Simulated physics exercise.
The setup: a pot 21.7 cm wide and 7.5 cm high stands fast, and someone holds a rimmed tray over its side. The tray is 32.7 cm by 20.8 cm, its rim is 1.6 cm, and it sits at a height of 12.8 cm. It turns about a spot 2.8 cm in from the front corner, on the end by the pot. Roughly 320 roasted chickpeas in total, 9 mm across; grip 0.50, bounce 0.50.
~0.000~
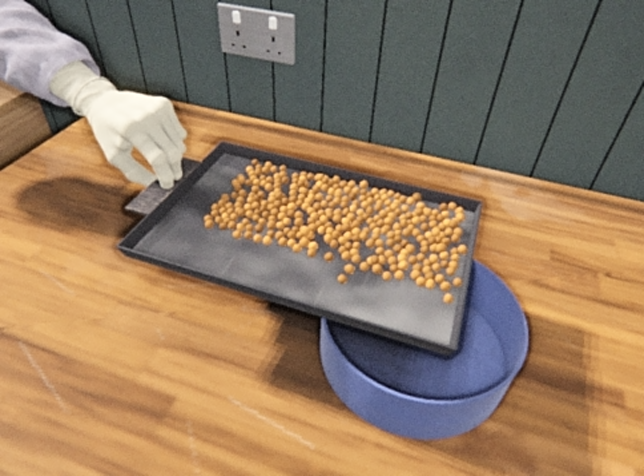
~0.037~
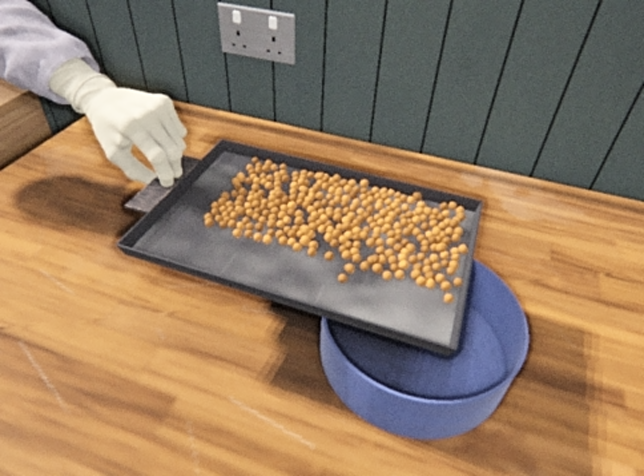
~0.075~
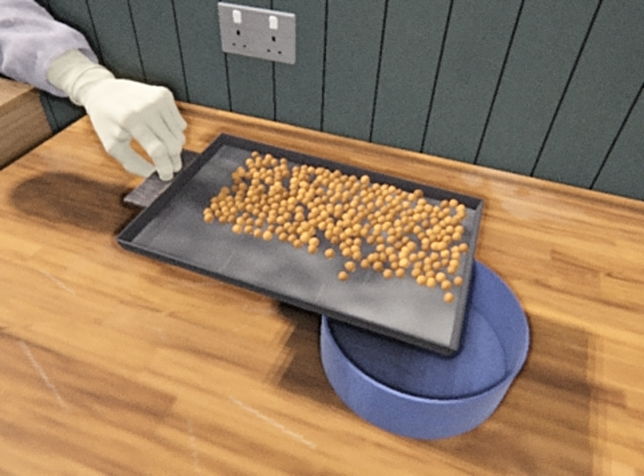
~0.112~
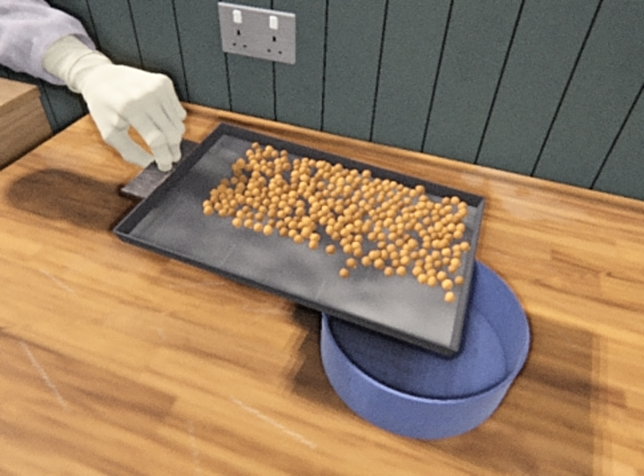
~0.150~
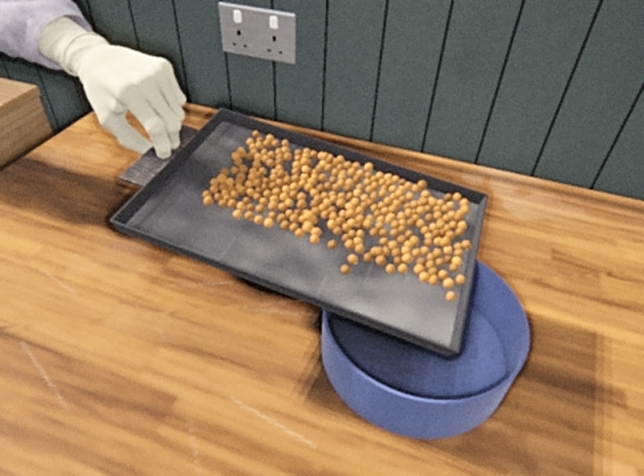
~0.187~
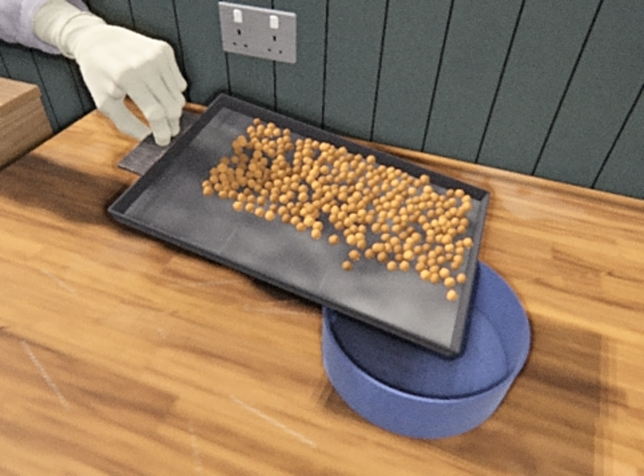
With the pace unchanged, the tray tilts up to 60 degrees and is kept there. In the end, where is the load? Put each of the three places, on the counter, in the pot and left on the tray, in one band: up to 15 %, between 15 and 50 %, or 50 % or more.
Counter: Between 15 and 50 %; pot: Up to 15 %; tray: 50 % or more.
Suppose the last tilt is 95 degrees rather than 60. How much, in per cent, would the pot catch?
I'd say close to 40 percent.
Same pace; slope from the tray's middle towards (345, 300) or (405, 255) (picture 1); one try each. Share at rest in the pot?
First try: Around 0 percent; second try: Around 5 percent.
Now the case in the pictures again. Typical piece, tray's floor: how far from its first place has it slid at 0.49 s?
Displacement on the tray: About 3 cm.
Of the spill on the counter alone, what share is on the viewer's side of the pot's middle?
About 100 per cent.
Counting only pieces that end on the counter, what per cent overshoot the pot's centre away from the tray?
Around 100 per cent, give or take.
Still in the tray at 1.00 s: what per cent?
Load share: Around 70%.
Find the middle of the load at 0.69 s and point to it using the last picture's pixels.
Estimated centre of load: Around (443, 245).
After 0.49 s, tilt 35 degrees; the tray holds 100 %, the pot 0 %.
After 0.69 s, tilt 52 degrees; the tray holds 100 %, the pot 0 %.
After 1.00 s, tilt 60 degrees; the tray holds 70 %, the pot 5 %.
In the end, at 1.7 s, counter 25 %, pot 5 %, tray 65 %.
